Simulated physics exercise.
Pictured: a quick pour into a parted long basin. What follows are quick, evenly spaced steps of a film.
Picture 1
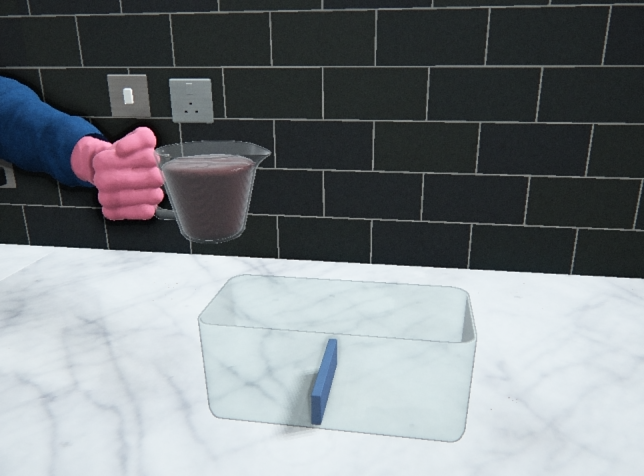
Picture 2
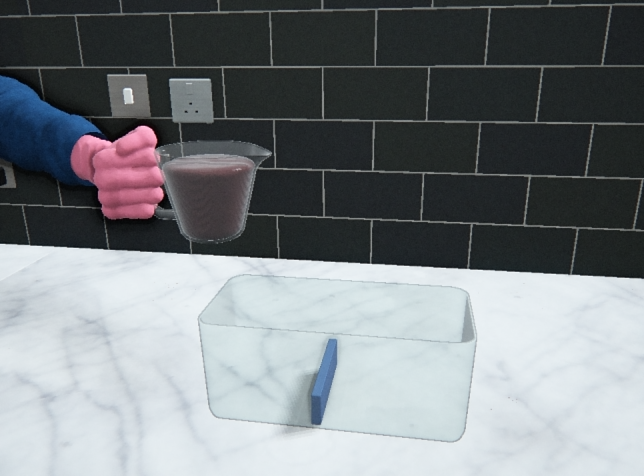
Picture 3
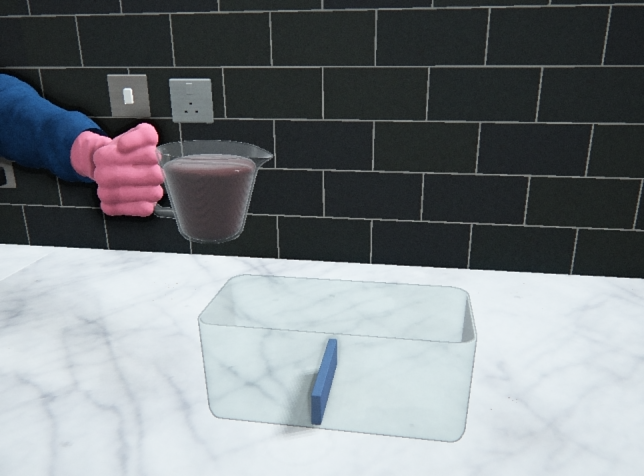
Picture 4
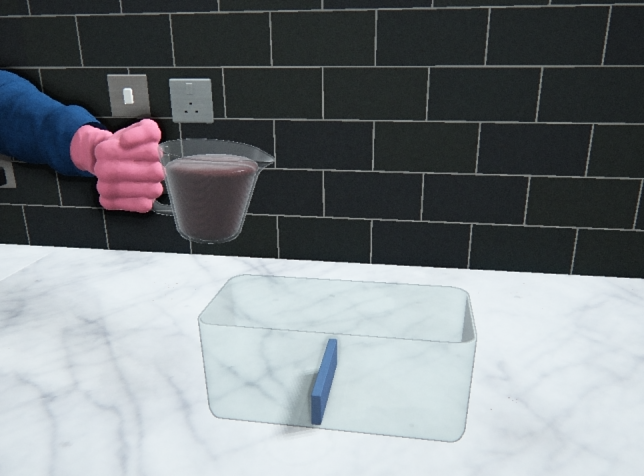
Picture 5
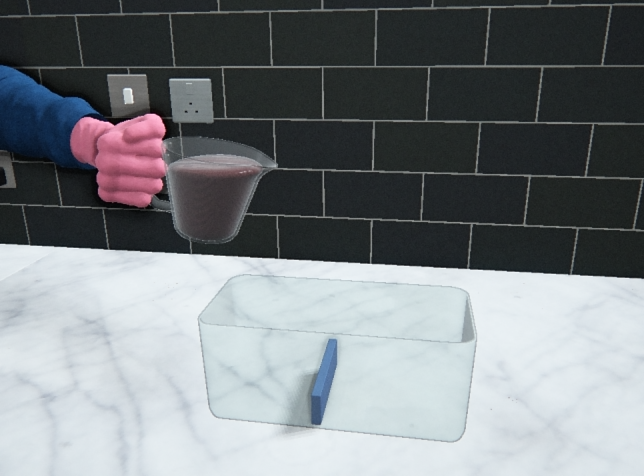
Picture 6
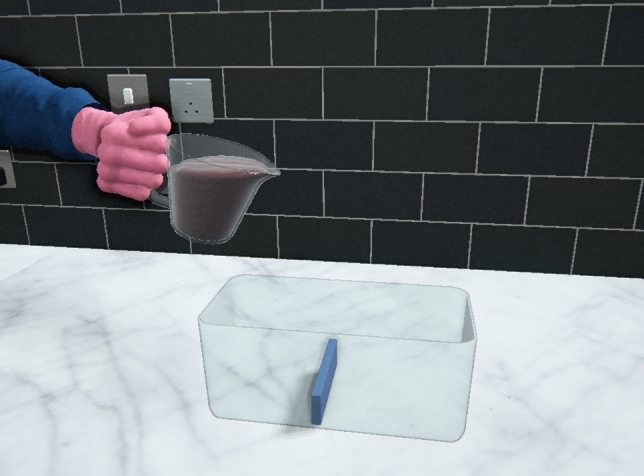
Pink-gloved hand tilting a clear jug of dark reddish wine slightly rightward above an empty glass basin with a low blue divider.
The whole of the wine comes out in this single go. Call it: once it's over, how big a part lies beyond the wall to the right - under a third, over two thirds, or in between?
In between.
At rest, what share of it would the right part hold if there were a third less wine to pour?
Estimated share: Around 25 %.
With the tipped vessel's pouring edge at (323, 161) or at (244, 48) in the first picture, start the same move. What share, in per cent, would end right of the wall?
Estimate, in order: 90 and 50 per cent.
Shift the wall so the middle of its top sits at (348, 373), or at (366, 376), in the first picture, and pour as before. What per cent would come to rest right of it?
Respectively 15 and 10 per cent, approximately.
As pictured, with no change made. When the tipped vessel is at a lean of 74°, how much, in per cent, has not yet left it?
I'd reckon near 50 percent is still held at that tilt.
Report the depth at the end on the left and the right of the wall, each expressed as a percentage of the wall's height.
Left side 30 percent, right side 30 percent.
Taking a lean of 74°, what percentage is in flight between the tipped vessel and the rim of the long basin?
Roughly 25 %.
A moment on, the tilt is 74° and 52 per cent is still to pour, 3 is left of the wall and 22 right of it.
Next, the tilt is 111° and 2 per cent is still to pour, 44 is left of the wall and 49 right of it.
Then the tilt is 119° and 0 per cent is still to pour, 49 is left of the wall and 51 right of it.
Later the tilt is 119° and 0 per cent is still to pour, 49 is left of the wall and 51 right of it.
Finally, 49 per cent lies left of the wall, 50 right of it and 1 outside.
